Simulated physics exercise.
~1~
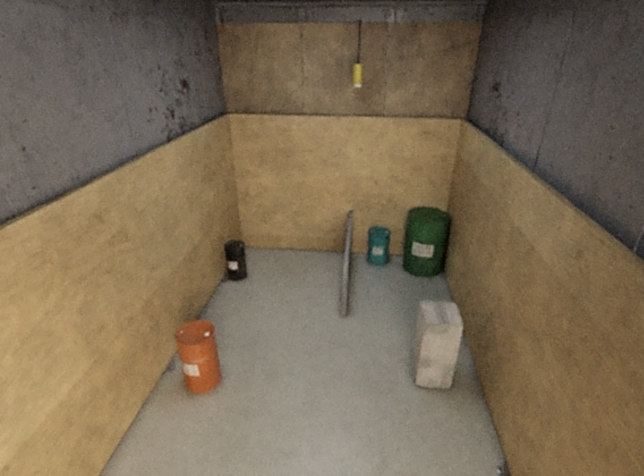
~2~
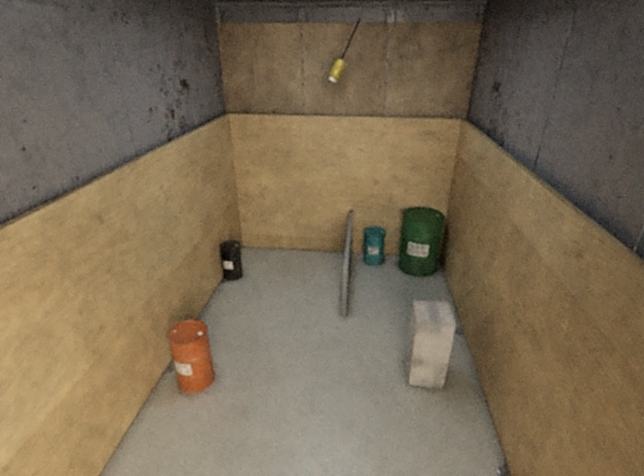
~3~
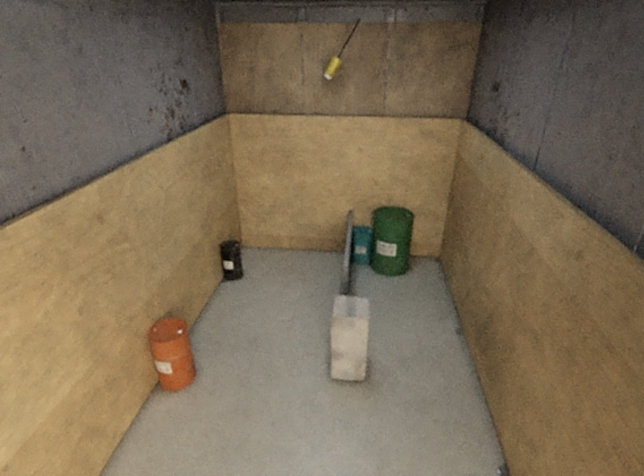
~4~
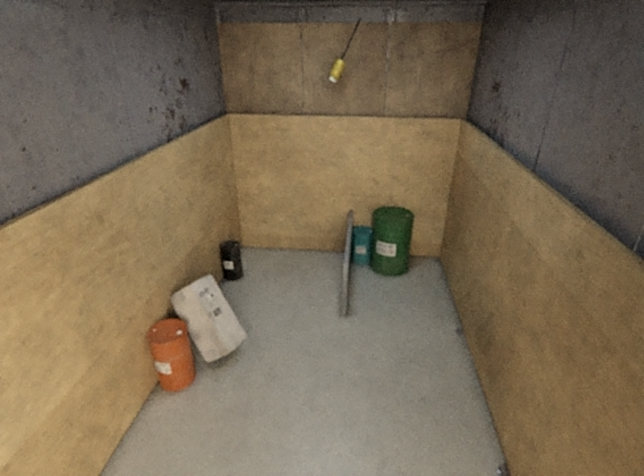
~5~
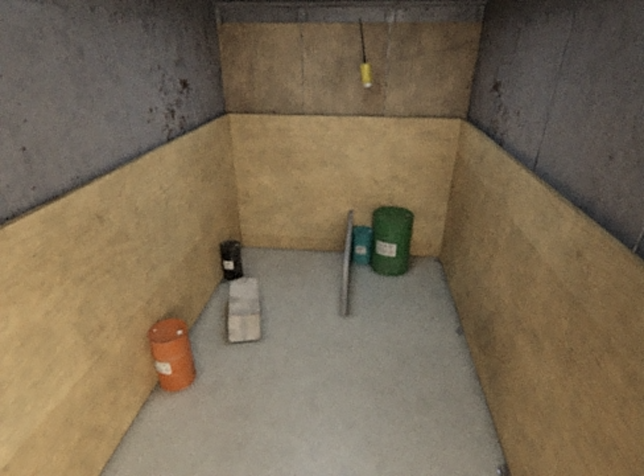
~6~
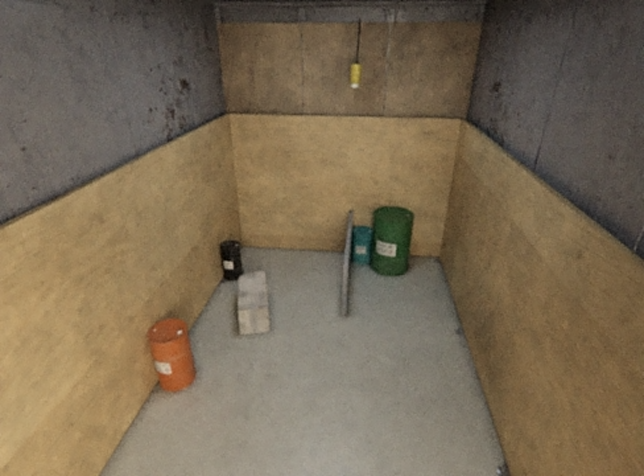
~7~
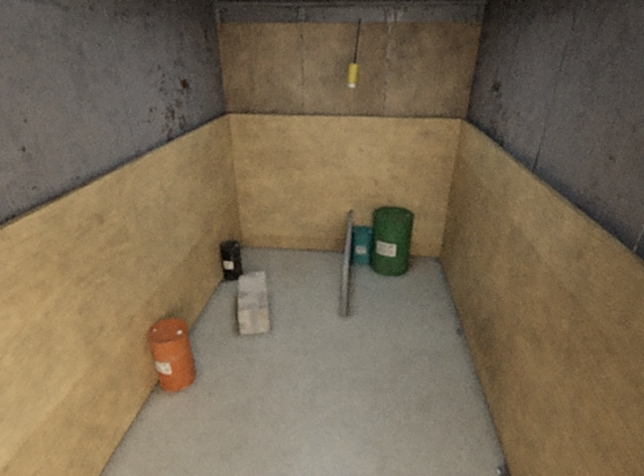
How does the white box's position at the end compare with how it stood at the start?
At the start the white box stands upright on the right, and at the end it lies on its side towards the left, near the black canister.
